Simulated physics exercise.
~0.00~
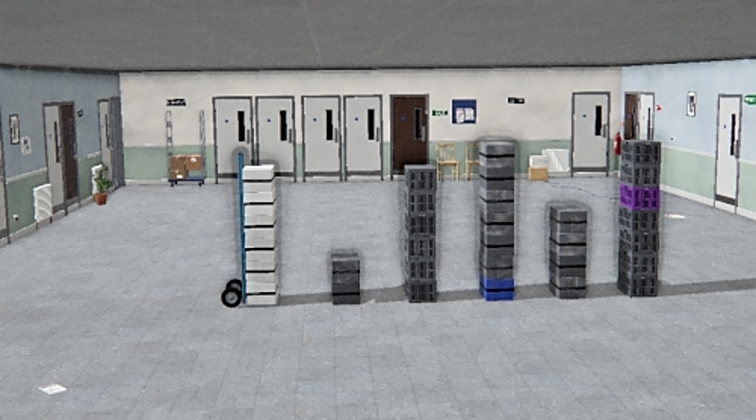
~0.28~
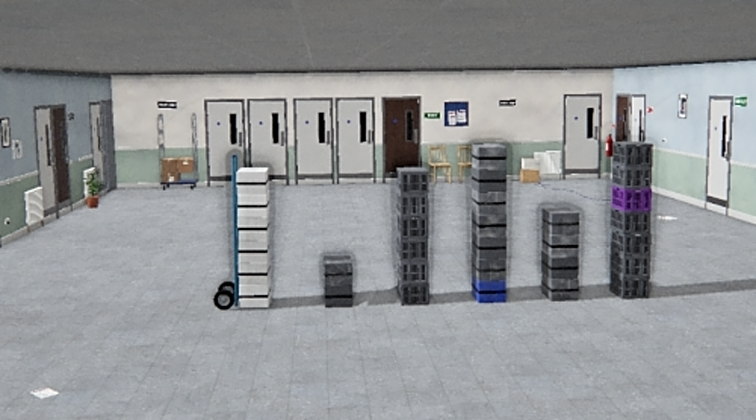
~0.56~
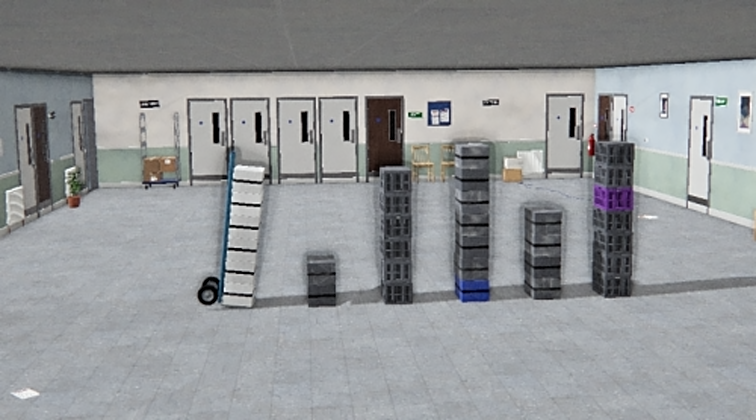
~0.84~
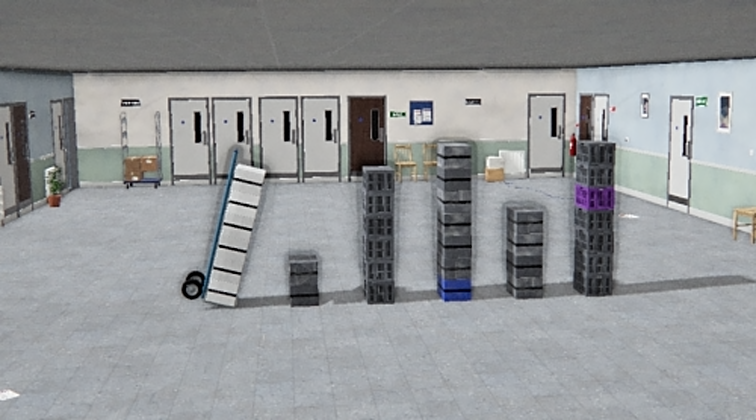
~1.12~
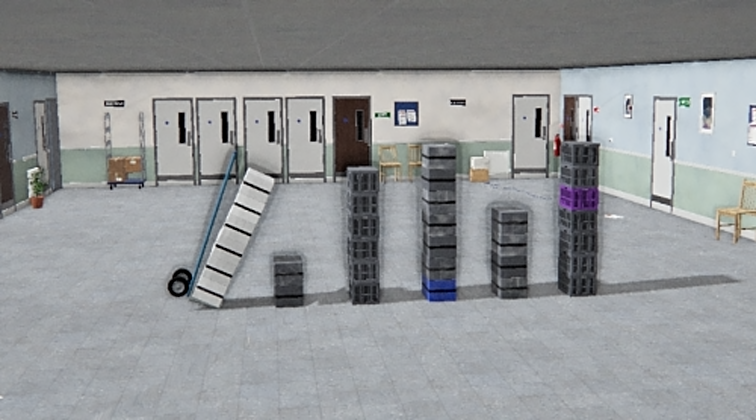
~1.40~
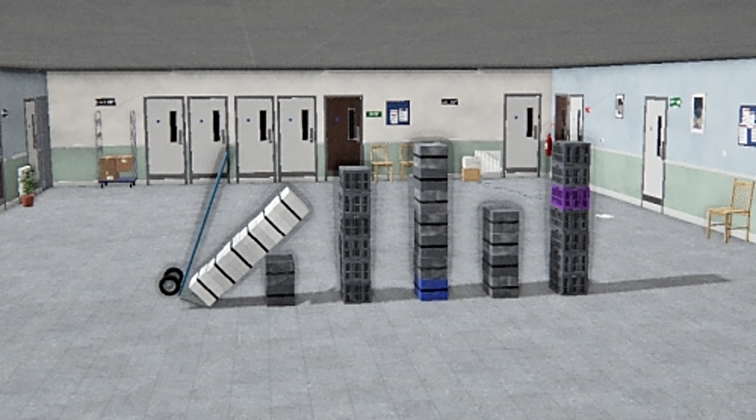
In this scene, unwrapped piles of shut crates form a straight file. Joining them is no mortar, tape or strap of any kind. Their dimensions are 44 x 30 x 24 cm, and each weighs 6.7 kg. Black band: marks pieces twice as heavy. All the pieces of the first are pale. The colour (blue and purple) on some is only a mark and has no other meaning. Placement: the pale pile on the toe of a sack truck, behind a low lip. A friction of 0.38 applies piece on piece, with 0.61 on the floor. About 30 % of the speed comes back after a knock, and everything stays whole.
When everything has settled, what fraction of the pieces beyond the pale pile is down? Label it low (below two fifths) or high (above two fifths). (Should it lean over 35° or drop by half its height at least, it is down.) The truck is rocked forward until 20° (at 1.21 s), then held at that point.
Low.
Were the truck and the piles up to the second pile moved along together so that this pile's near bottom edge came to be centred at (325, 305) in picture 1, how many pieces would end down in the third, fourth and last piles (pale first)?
Third 0, fourth 0, last 0.
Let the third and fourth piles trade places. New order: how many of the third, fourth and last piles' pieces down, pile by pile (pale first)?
Count of fallen pieces - third: 0; fourth: 0; last: 0.
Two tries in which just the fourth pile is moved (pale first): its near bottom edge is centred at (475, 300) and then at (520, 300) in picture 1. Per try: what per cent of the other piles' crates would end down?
Near 0 per cent the first time, near 20 per cent the second.
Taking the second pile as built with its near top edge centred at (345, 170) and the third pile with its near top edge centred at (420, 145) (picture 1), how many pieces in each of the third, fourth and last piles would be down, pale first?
The tally would be third 7, then fourth 7, then last 7.
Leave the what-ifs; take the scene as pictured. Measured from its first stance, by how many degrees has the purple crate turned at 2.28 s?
Near 0 degrees from where it started.
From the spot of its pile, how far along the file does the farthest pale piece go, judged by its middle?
About 180 cm.
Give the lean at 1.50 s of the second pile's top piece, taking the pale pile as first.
About 0°.
After 1.50 s, 6 of the pale pile down; none of the 26 other crates down, 1 disturbed.
After 1.70 s, 6 of the pale pile down; none of the 26 other crates down, 5 disturbed.
After 2.02 s, 6 of the pale pile down; 5 of the 26 other crates down.
In the end (2.9 s), 6 of the pale pile down; 5 of the 26 other crates down; purple crate unmoved; blue crate unmoved. That is 19 per cent. From the last view, middles, purple crate near (570, 196), blue crate near (431, 286).
